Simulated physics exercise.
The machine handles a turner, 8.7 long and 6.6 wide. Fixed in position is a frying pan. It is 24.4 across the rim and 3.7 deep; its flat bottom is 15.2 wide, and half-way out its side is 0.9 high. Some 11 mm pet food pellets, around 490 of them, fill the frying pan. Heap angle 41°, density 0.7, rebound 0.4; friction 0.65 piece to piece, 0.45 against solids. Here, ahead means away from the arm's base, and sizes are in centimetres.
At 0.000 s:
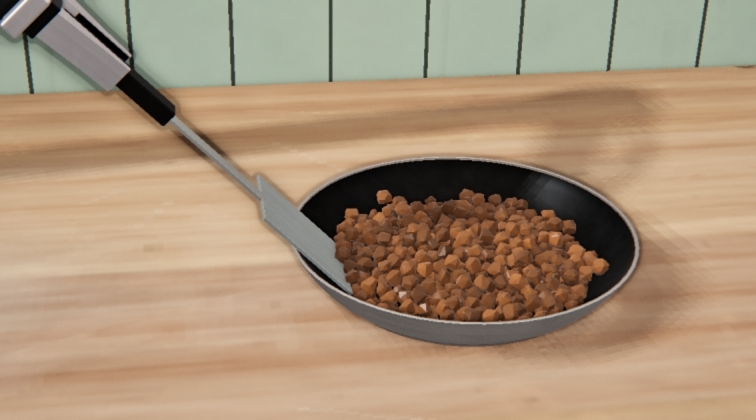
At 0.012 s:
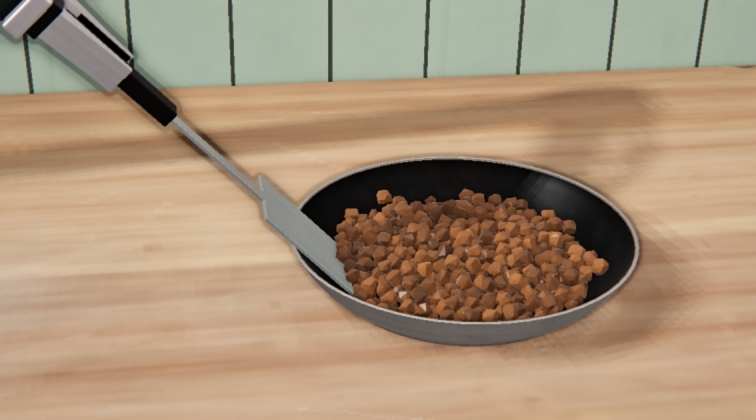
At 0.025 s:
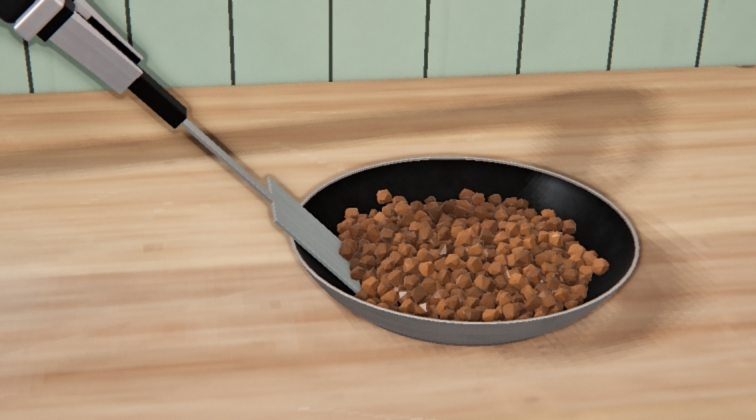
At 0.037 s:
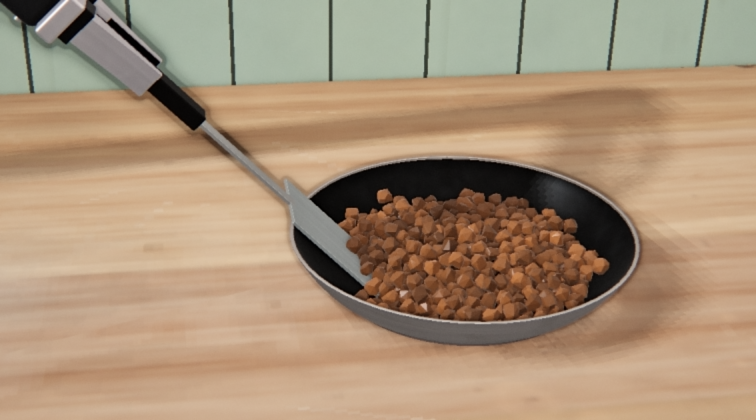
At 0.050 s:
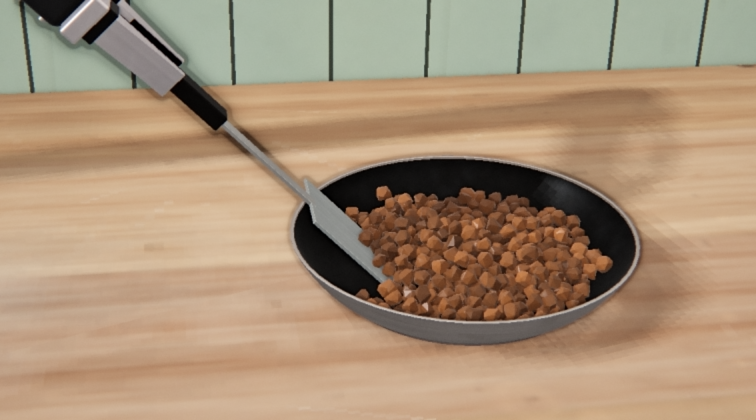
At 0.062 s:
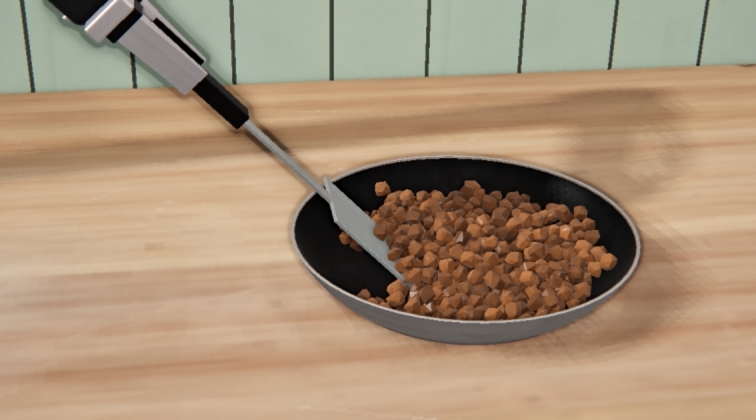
At first, a robotic arm holds a metal turner at the left edge of a black frying pan filled with small brown cubes on a wooden counter. The turner barely moves, then slides rightward into the pan, pushing the nearby cubes right and baring some of the dark pan behind it.
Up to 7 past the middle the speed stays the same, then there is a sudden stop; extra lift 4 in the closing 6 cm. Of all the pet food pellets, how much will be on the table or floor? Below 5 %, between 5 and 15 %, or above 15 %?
Above 15 %.
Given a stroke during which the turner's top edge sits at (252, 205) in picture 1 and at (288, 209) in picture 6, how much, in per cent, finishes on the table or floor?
I'd put it at roughly 10 per cent.
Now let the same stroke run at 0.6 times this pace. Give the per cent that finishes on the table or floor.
15 %.
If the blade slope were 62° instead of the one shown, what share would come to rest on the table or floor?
20 %.
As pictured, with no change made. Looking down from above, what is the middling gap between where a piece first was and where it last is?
Around 4 cm, measured level.
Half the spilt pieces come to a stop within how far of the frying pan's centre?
That distance comes to about 28 cm.
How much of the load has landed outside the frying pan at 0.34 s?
It is near 20 percent.
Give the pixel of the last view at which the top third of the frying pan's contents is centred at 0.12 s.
(517, 226).
By 0.09 s, sloping 47°, highest piece 5 above the table; 490 in the frying pan.
By 0.12 s, sloping 47°, highest piece 6 above the table; 490 in the frying pan.
By 0.34 s, sloping 47°, highest piece 7 above the table; 378 in the frying pan, 98 on the table or floor, 14 on the blade or in flight.
By 1.39 s, sloping 47°, highest piece 4 above the table; 378 in the frying pan, 112 on the table or floor.
Final count, 378 in the frying pan, 112 on the table or floor. That is 23 % on the table or floor.
